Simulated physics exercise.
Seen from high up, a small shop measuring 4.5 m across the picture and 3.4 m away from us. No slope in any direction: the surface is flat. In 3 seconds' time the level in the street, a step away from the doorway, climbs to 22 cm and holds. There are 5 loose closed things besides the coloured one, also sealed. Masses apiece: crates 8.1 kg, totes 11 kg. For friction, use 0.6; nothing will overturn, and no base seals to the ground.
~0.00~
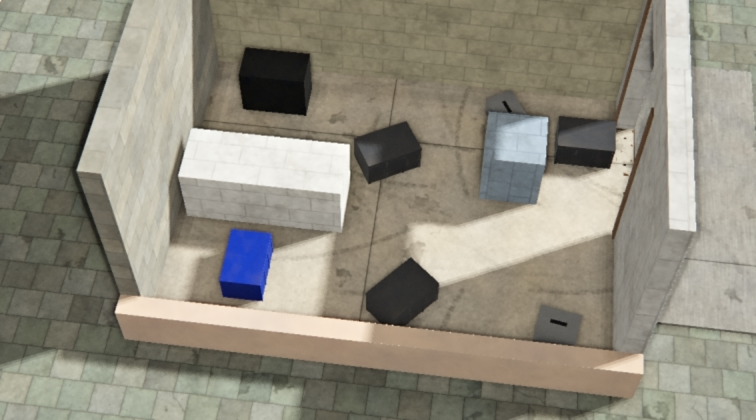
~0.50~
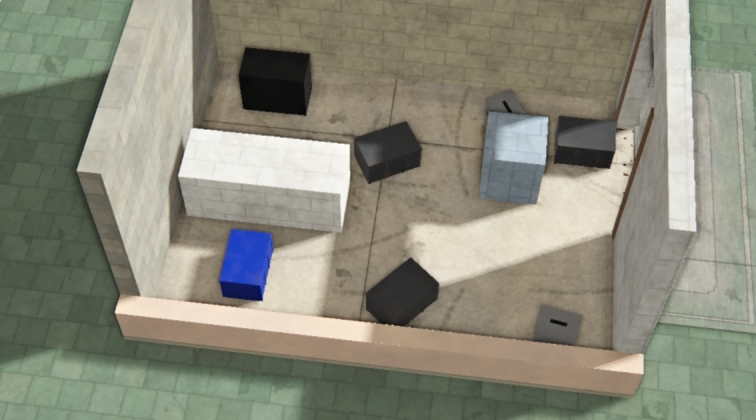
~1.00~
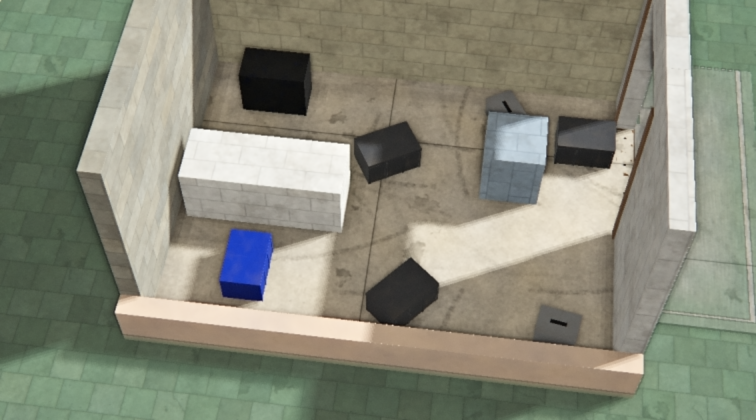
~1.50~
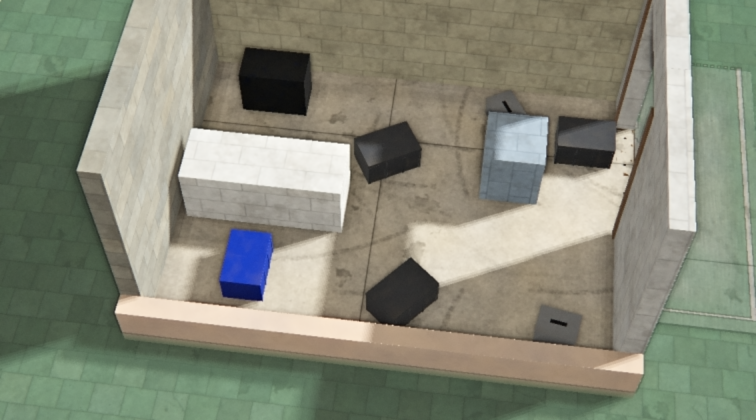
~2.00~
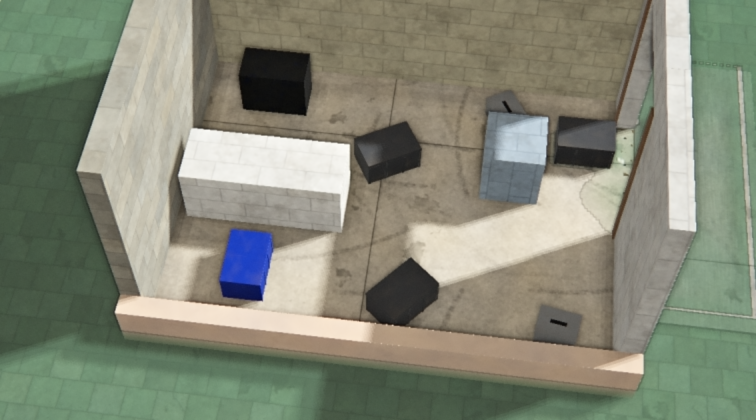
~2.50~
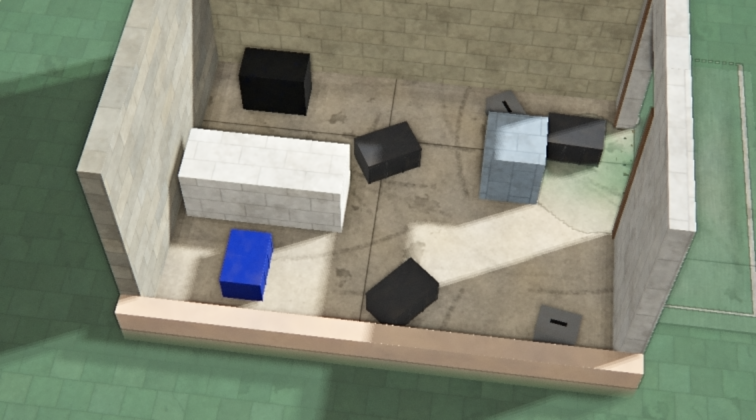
In a small walled shop seen from above, greenish water covers the paving outside, then enters through the doorway on the right and spreads across nearby floor; a dark box there shifts slightly left, while the blue crate stays still.
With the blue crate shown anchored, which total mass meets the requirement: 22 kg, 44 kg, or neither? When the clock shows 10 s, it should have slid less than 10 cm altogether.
I'd say it needs the heavier one.
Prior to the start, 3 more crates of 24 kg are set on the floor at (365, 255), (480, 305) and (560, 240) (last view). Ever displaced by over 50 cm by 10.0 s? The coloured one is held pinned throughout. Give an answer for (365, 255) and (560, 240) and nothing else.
First stays inside, then exceeds it.
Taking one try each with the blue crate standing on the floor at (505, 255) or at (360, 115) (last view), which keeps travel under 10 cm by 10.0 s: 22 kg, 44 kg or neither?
Result, try 1: Heavy passes, light fails; try 2: Heavy passes, light fails.
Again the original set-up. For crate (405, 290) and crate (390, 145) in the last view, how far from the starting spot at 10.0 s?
The first is 100 cm from its start, the second 60 cm.
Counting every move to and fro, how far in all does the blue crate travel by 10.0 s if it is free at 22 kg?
It covers about 20 cm altogether.
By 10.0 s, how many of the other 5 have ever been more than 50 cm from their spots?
It works out to 5.
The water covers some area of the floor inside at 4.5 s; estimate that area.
I'd estimate close to 7.5 m2.
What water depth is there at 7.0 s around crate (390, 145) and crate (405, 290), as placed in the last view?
About 6 and 8 cm.
After 3.5 s the blue crate would be 0 cm from its start with 22 kg and 0 cm from its start with 44 kg; 0 cm of water round it then.
After 4.5 s the blue crate would be 0 cm from its start with 22 kg and 0 cm from its start with 44 kg; 0 cm of water round it then.
After 7.0 s the blue crate would be 0 cm from its start with 22 kg and 0 cm from its start with 44 kg; 3 cm of water round it then.
After 10.0 s the blue crate would be 5 cm from its start with 22 kg and 0 cm from its start with 44 kg; 14 cm of water round it then.
